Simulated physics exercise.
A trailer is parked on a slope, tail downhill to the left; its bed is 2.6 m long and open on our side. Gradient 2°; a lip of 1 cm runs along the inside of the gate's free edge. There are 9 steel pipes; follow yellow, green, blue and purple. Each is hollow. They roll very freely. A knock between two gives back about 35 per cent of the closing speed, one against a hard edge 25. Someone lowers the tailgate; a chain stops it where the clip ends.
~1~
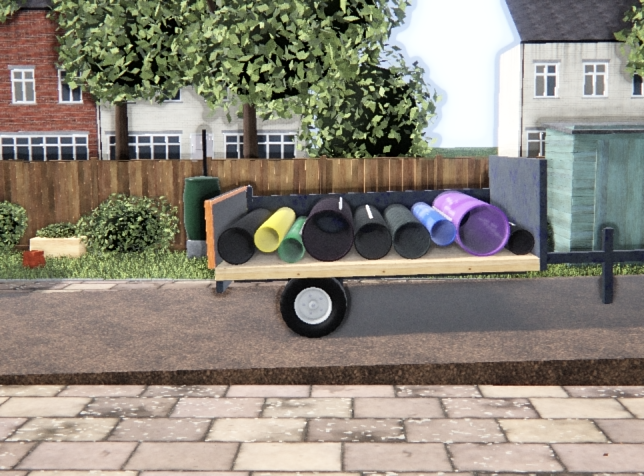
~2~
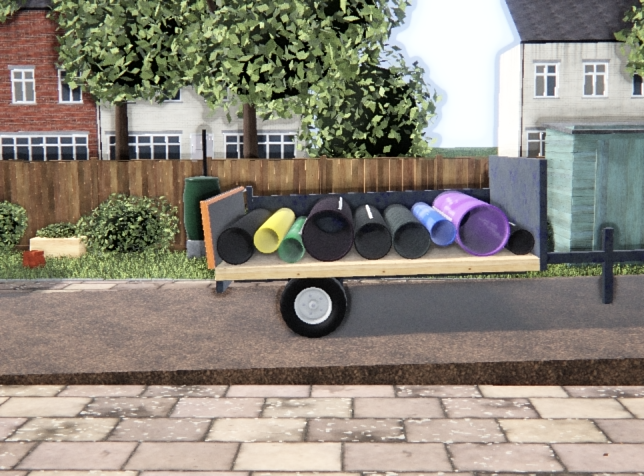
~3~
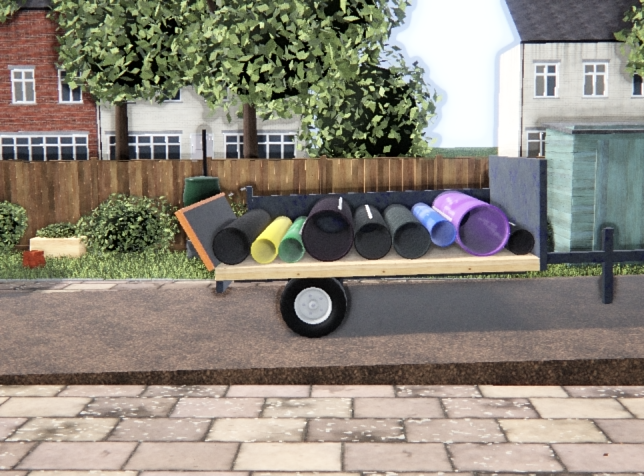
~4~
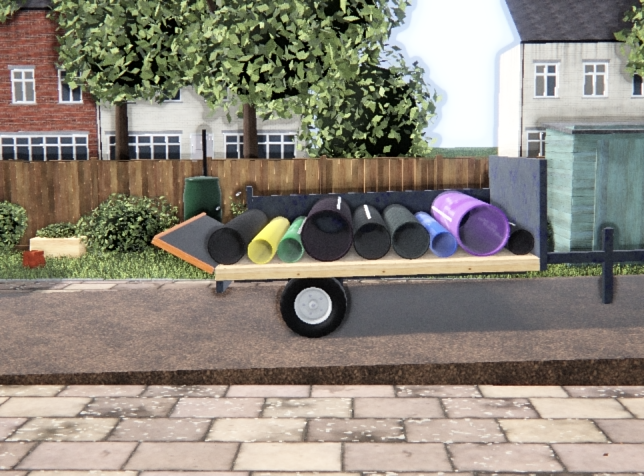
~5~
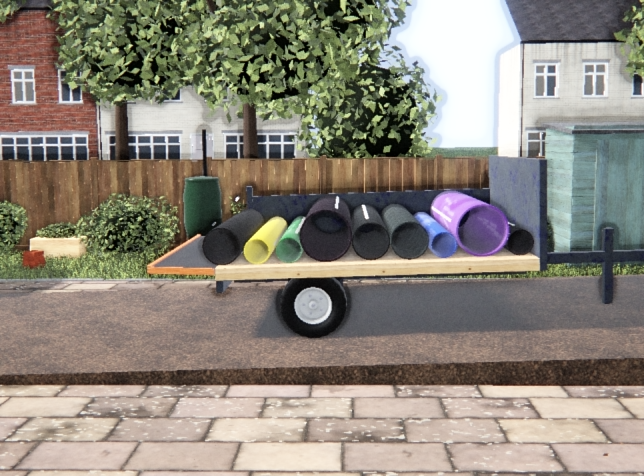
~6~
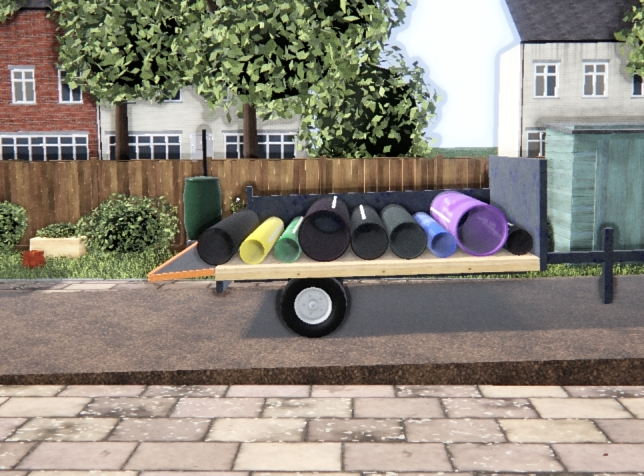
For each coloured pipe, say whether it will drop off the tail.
The yellow pipe rolls out, the green gets away, the blue drops off the back, the purple drops off the back.
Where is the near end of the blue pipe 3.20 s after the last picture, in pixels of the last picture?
Around (377, 247).
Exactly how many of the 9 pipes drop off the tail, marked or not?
The count is 8.
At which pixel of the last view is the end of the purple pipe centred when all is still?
At about (111, 291).
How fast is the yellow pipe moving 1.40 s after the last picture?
About 0.3 m/s.
Then, 1.4 s after the last picture, yellow is on the gate, 5 cm past the hinge, rolling left; green is on the bed, 40 cm short of the hinge, rolling left; blue is on the bed, 175 cm short of the hinge, rolling left; purple is on the bed, 205 cm short of the hinge, rolling left; 1 out so far.
Then, 3.2 s after the last picture, yellow is off the vehicle; green is on the gate, 5 cm past the hinge, rolling left; blue is on the bed, 135 cm short of the hinge, rolling left; purple is on the bed, 165 cm short of the hinge, rolling left; 2 out so far.
Then, 5.4 s after the last picture, yellow is out on the ground; green is off the vehicle; blue is on the bed, 50 cm short of the hinge, rolling left; purple is on the bed, 80 cm short of the hinge, rolling left; 4 out so far.
Then, 7.8 s after the last picture, yellow is off the vehicle; green is off the vehicle; blue is dropping off the gate; purple is dropping off the gate; 8 out so far.
At rest (9.9 s after the last picture), yellow is out on the ground; green is out on the ground; blue is out on the ground; purple is out on the ground; 8 out so far.
